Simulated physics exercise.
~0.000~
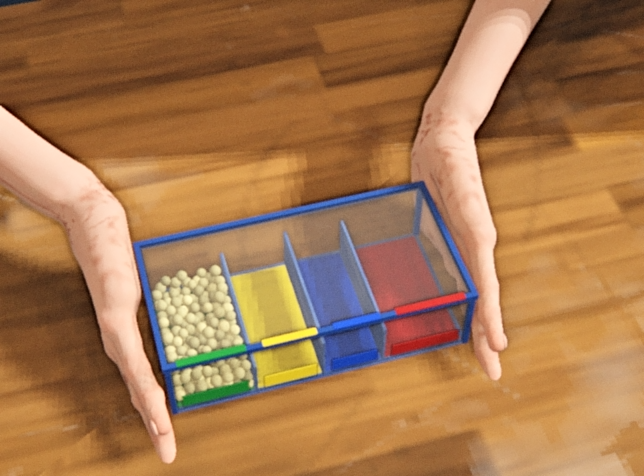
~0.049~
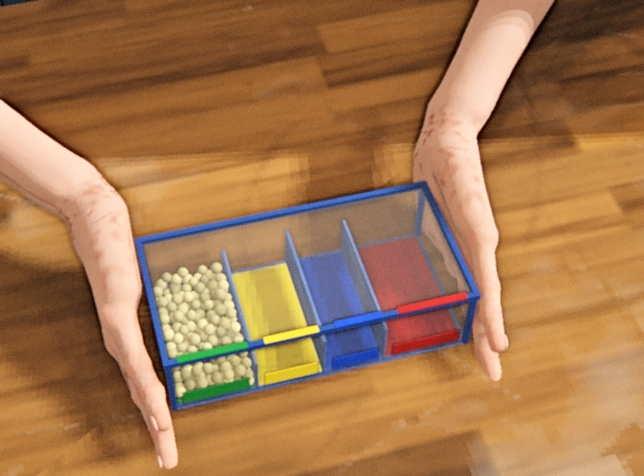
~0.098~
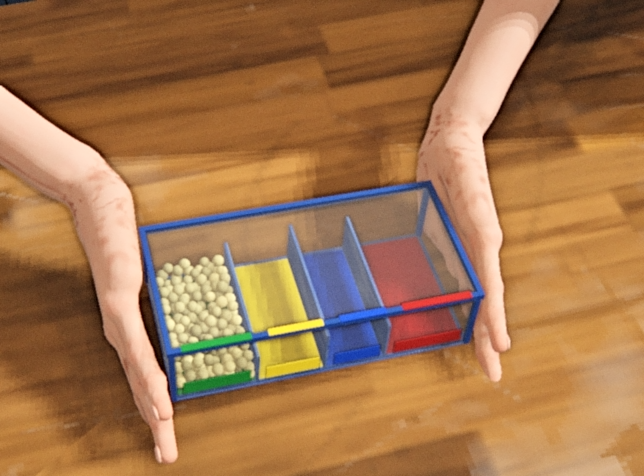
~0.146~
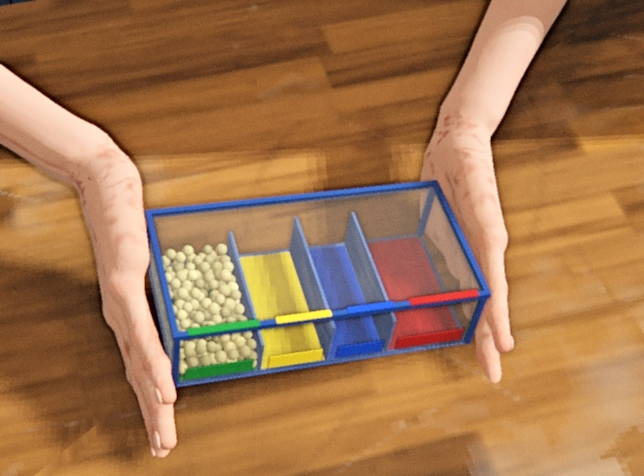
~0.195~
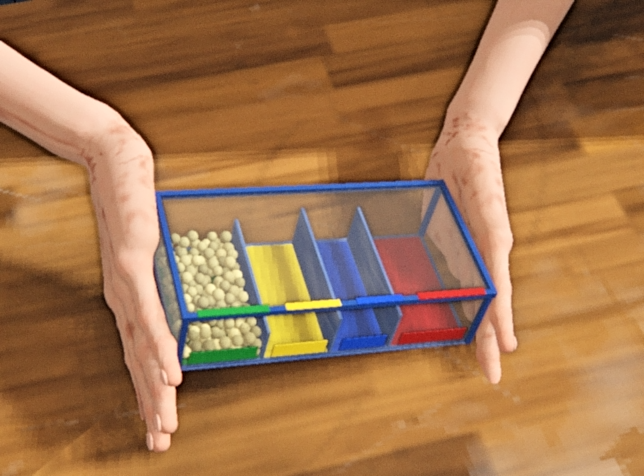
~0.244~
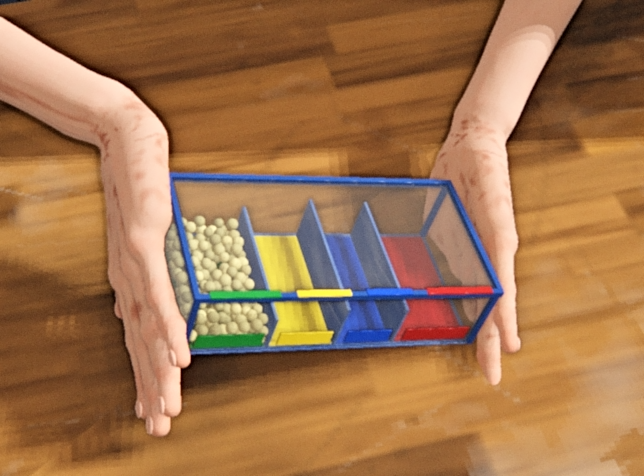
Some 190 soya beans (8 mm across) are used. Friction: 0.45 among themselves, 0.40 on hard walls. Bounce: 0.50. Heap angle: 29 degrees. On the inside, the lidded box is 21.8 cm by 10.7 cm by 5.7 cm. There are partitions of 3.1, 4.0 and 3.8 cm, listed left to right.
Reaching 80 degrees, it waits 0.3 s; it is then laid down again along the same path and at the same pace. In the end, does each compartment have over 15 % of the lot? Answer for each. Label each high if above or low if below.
Red compartment: High; blue compartment: Low; green compartment: High; yellow compartment: Low.
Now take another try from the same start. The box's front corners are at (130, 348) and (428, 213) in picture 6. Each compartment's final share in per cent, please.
That leaves red with 0 percent, blue with 0, green with 100 and yellow with 0 percent.
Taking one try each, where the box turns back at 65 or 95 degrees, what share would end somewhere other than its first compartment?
Roughly 10 percent for the first try and 95 percent for the second.
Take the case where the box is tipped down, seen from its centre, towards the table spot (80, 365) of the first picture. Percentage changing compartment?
Estimate: Some 0 per cent.
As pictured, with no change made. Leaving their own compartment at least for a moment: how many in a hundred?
The share comes out near 40 per cent.
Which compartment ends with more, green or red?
The larger amount is in the green one.
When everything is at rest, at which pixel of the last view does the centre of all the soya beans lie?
Once everything settles, the centre is around (233, 319).
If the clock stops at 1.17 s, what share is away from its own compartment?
Estimate: Some 30 %.
Then, at 1.17 s, tilt 80 degrees; red 15 %, blue 5 %, green 70 %, yellow 10 %.
Then, at 1.78 s, tilt 41 degrees; red 30 %, blue 5 %, green 60 %, yellow 10 %.
Then, at 2.44 s, tilt 0 degrees; red 30 %, blue 5 %, green 60 %, yellow 10 %.
In the end, at 3.2 s, red 30 %, blue 5 %, green 60 %, yellow 10 %.
